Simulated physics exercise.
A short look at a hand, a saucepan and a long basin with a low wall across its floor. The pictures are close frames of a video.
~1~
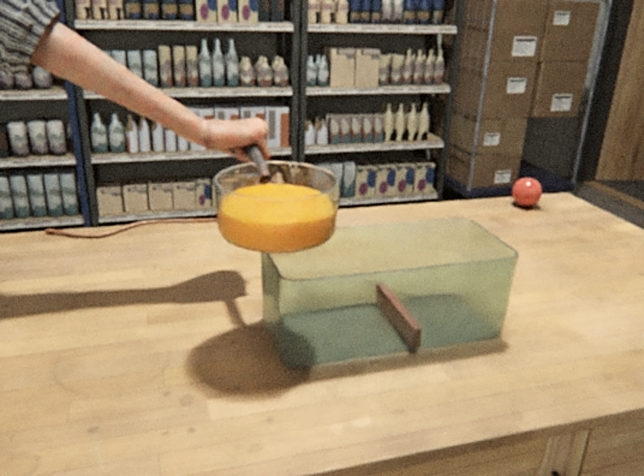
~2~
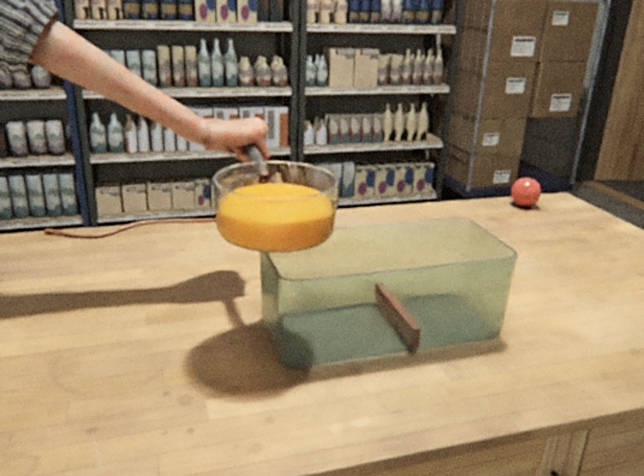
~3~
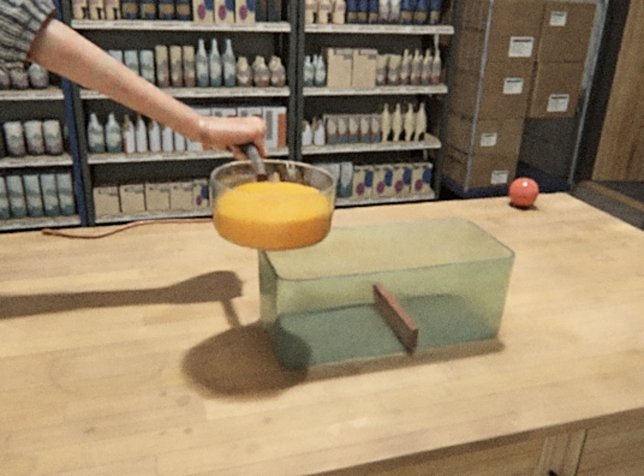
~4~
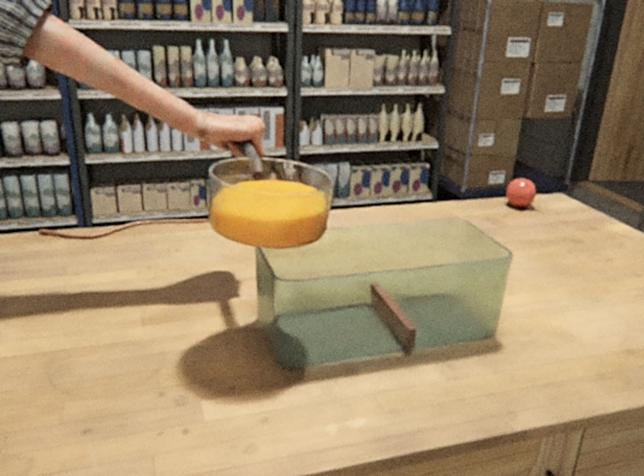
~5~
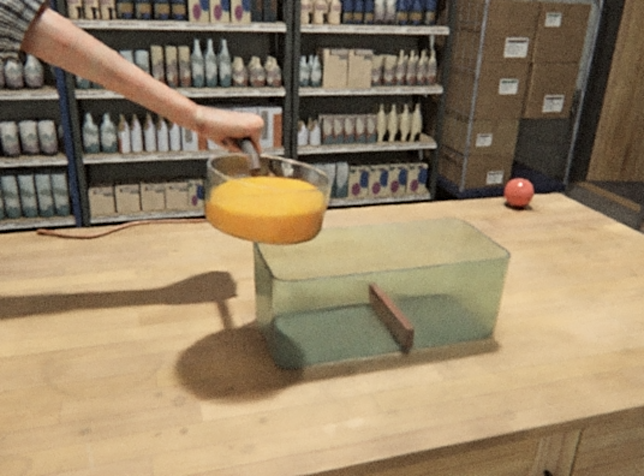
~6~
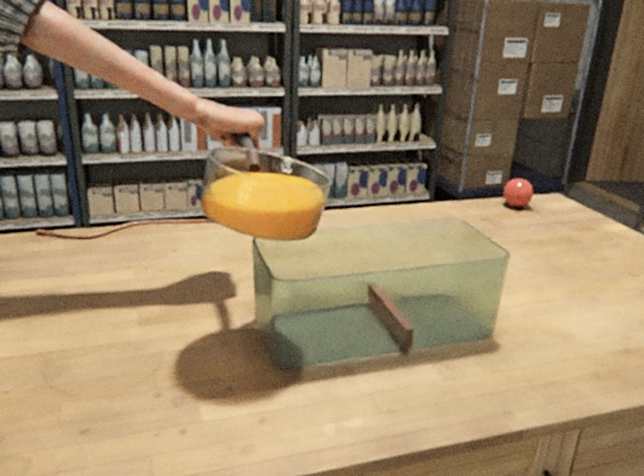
A hand held a clear saucepan of orange juice above the left end of a long greenish basin with a low wall across its floor, then slowly tilted the pan slightly to the right.
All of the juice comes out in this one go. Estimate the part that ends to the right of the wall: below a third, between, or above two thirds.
It comes to from a third to two thirds.
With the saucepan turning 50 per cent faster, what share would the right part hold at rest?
Roughly 55 in a hundred.
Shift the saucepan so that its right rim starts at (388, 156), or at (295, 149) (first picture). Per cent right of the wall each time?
About 85 and 10 per cent.
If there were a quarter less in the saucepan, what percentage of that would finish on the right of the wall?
It comes to 35 per cent or so.
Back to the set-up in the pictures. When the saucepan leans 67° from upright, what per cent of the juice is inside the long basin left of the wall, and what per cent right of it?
Some 5 per cent left and 0 right.
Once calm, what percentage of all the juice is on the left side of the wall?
Close to 45 per cent.
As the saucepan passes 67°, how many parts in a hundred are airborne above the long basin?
About 30 per cent.
A moment on, the tilt is 67° and 64 per cent is still to pour, 4 is left of the wall and 0 right of it.
Next, the tilt is 100° and 11 per cent is still to pour, 27 is left of the wall and 45 right of it.
Then the tilt is 105° and 0 per cent is still to pour, 46 is left of the wall and 52 right of it.
Later the tilt is 105° and 0 per cent is still to pour, 46 is left of the wall and 53 right of it.
In the end 46 per cent lies left of the wall, 53 right of it and 1 outside.
